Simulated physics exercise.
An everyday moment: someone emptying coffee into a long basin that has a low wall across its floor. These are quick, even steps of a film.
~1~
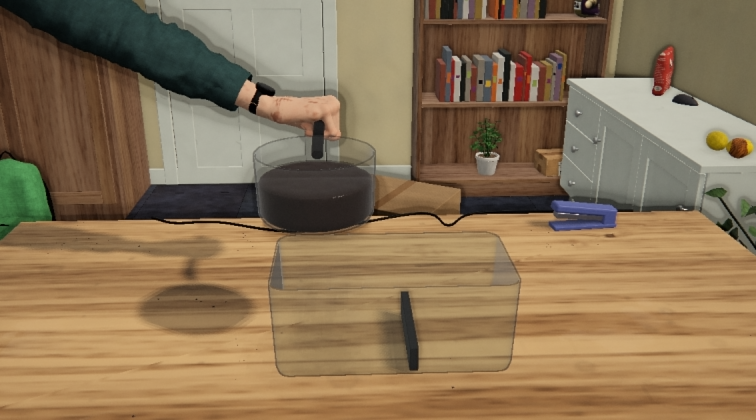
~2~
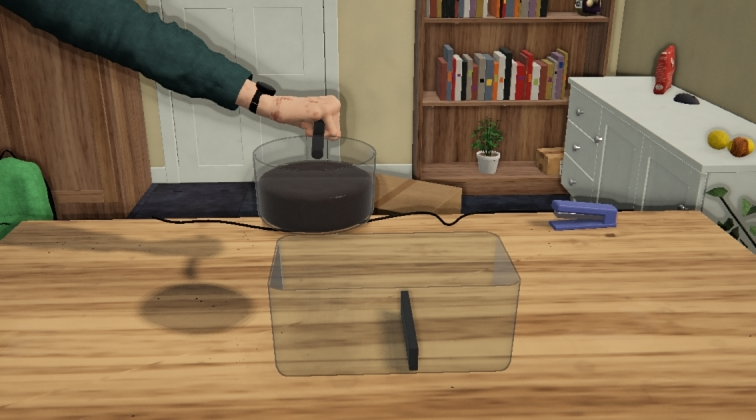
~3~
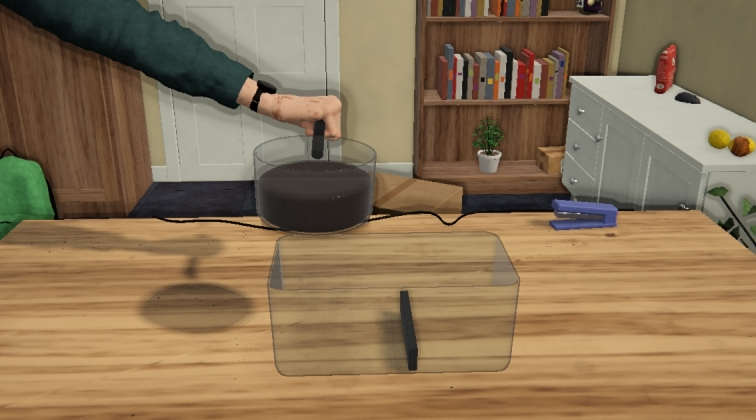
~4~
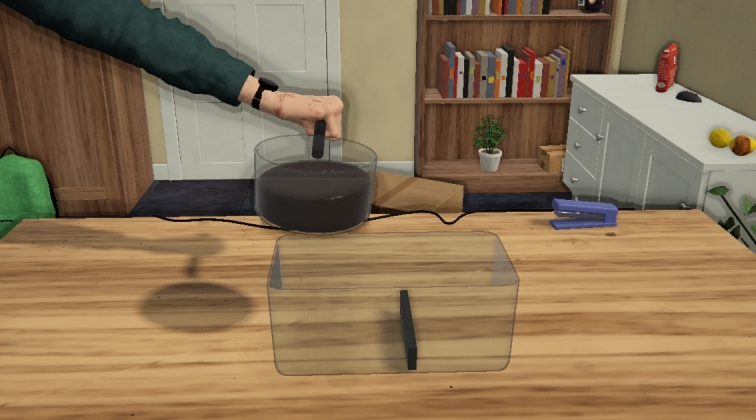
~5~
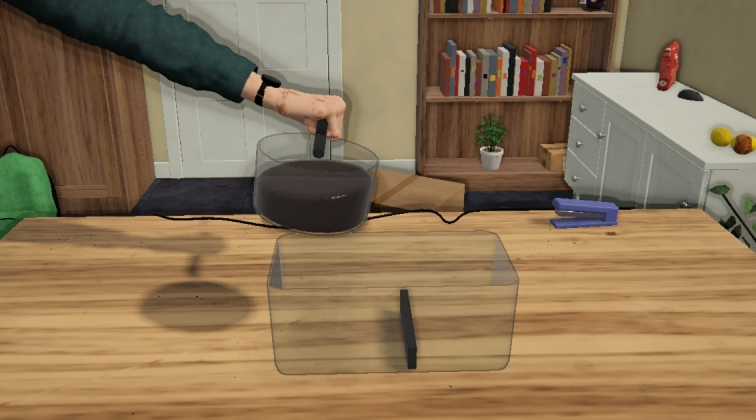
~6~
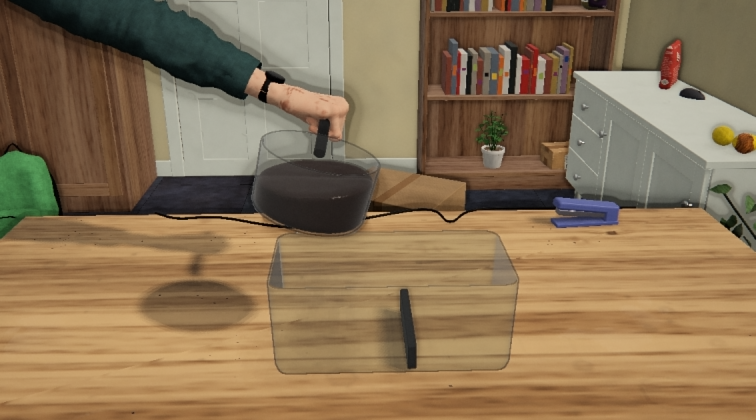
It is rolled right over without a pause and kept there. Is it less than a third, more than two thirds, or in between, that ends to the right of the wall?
In the end from a third to two thirds is right of the wall.
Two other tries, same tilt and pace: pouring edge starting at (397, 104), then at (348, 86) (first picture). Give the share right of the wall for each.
The first gives 75 %, the second 35 %.
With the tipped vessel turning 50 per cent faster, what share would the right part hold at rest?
Near 35 %.
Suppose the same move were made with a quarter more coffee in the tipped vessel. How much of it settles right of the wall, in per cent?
Near 50 %.
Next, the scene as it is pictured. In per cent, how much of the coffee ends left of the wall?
Close to 55 per cent.
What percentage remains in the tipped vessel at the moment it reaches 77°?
Roughly 60 in a hundred.
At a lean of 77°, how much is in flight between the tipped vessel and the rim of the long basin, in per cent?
Close to 30 per cent.
A moment on, the tilt is 77° and 61 per cent is still to pour, 3 is left of the wall and 6 right of it.
Next, the tilt is 110° and 11 per cent is still to pour, 37 is left of the wall and 46 right of it.
Then the tilt is 112° and 0 per cent is still to pour, 55 is left of the wall and 44 right of it.
Later the tilt is 112° and 0 per cent is still to pour, 55 is left of the wall and 44 right of it.
In the end 55 per cent lies left of the wall, 44 right of it and 1 outside.
